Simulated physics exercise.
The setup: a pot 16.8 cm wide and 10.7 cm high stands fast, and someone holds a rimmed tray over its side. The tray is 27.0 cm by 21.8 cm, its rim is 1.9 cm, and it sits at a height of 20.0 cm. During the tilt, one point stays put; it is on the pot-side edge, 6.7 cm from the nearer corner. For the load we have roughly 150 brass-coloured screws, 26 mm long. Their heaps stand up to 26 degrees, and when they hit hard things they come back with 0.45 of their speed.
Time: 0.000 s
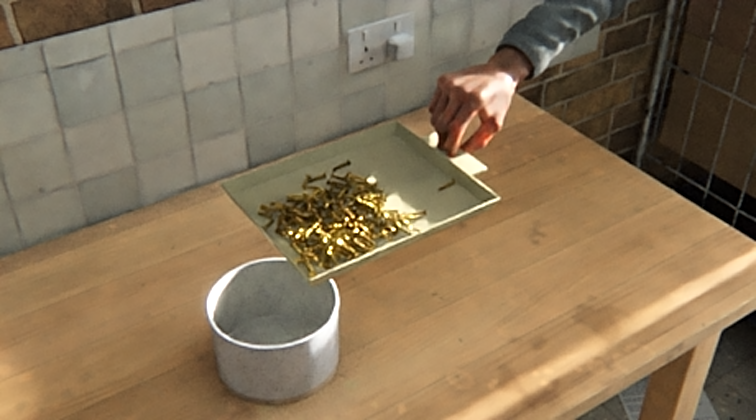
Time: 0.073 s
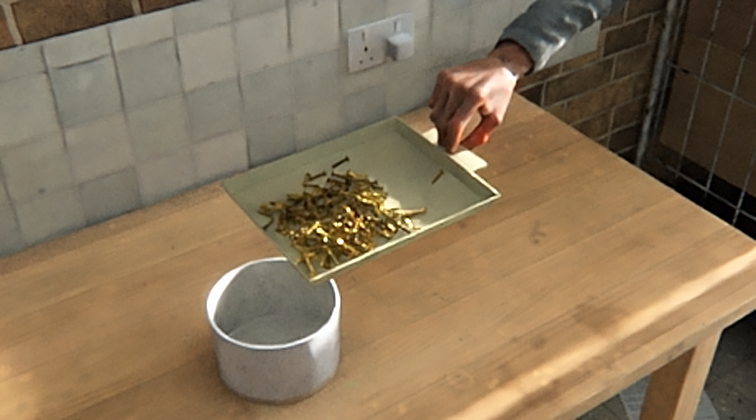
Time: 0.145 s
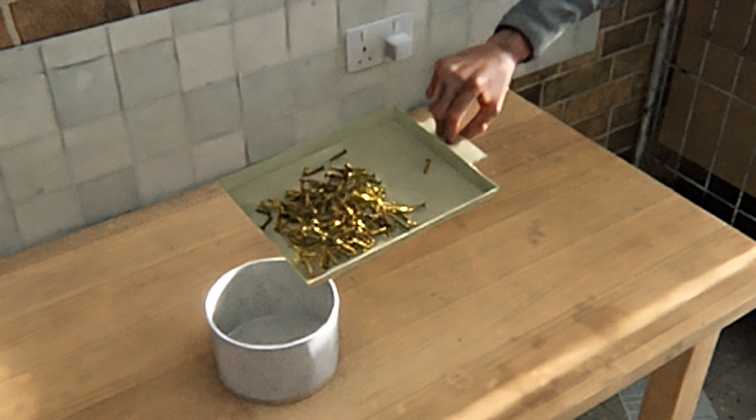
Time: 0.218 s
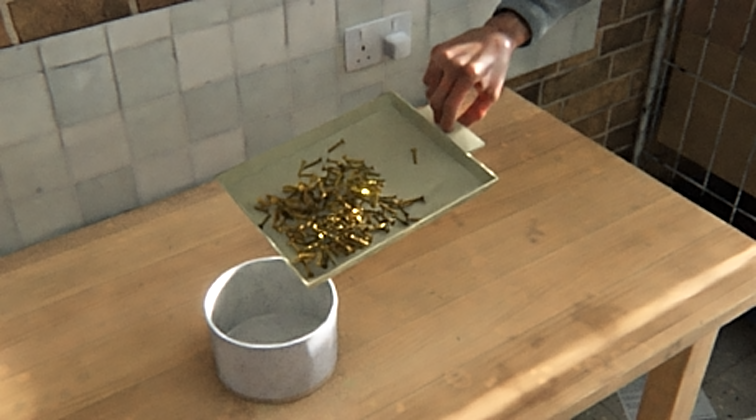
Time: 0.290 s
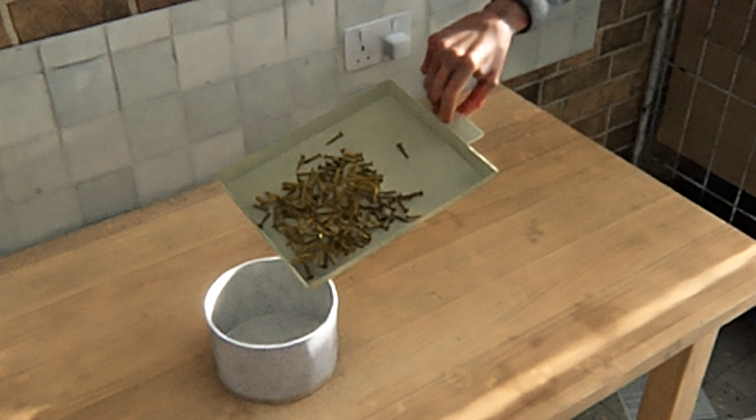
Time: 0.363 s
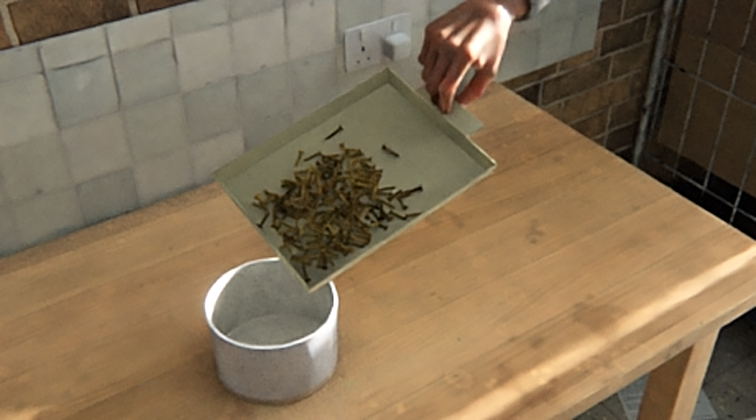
On a sunlit wooden table against pale grey tiles and brickwork, seen from above at an angle by a still camera, a round grey pot stands at lower left. Above and behind it, a hand in a grey sleeve holds a rimmed, pale green tray with a heap of brass-coloured screws. The hand lifts the far side, steadily tilting the tray towards the pot, while a stray screw slides towards the heap.
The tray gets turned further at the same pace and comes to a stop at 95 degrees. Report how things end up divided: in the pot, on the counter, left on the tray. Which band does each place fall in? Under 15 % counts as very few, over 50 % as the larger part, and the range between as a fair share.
Pot: A fair share. Counter: The larger part. Tray: Very few.
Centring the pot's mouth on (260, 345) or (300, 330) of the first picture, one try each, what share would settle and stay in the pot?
First try around 90 %, second around 100 %.
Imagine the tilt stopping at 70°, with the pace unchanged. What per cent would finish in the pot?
Estimated share: About 35 %.
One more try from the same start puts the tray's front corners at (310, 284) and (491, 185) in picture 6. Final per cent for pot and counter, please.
In the pot: 15 per cent; on the counter: 85 per cent.
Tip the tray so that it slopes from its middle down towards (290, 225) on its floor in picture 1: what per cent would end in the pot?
Something like 80 in a hundred.
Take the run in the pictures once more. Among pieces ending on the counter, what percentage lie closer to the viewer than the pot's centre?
I'd put it at around 100 per cent.
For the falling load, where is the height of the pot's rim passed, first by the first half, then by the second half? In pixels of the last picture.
I'd mark about (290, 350) for the first half, then (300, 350) for the second.
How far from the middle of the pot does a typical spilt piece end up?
Roughly 14 centimetres.
After 0.99 s, tilt 54 degrees; the tray holds 100 %, the pot 0 %.
Then, at 1.41 s, tilt 78 degrees; the tray holds 40 %, the pot 20 %.
After 1.92 s, tilt 95 degrees; the tray holds 0 %, the pot 35 %.
In the end, at 2.7 s, pot 35 %, counter 65 %, tray 0 %.
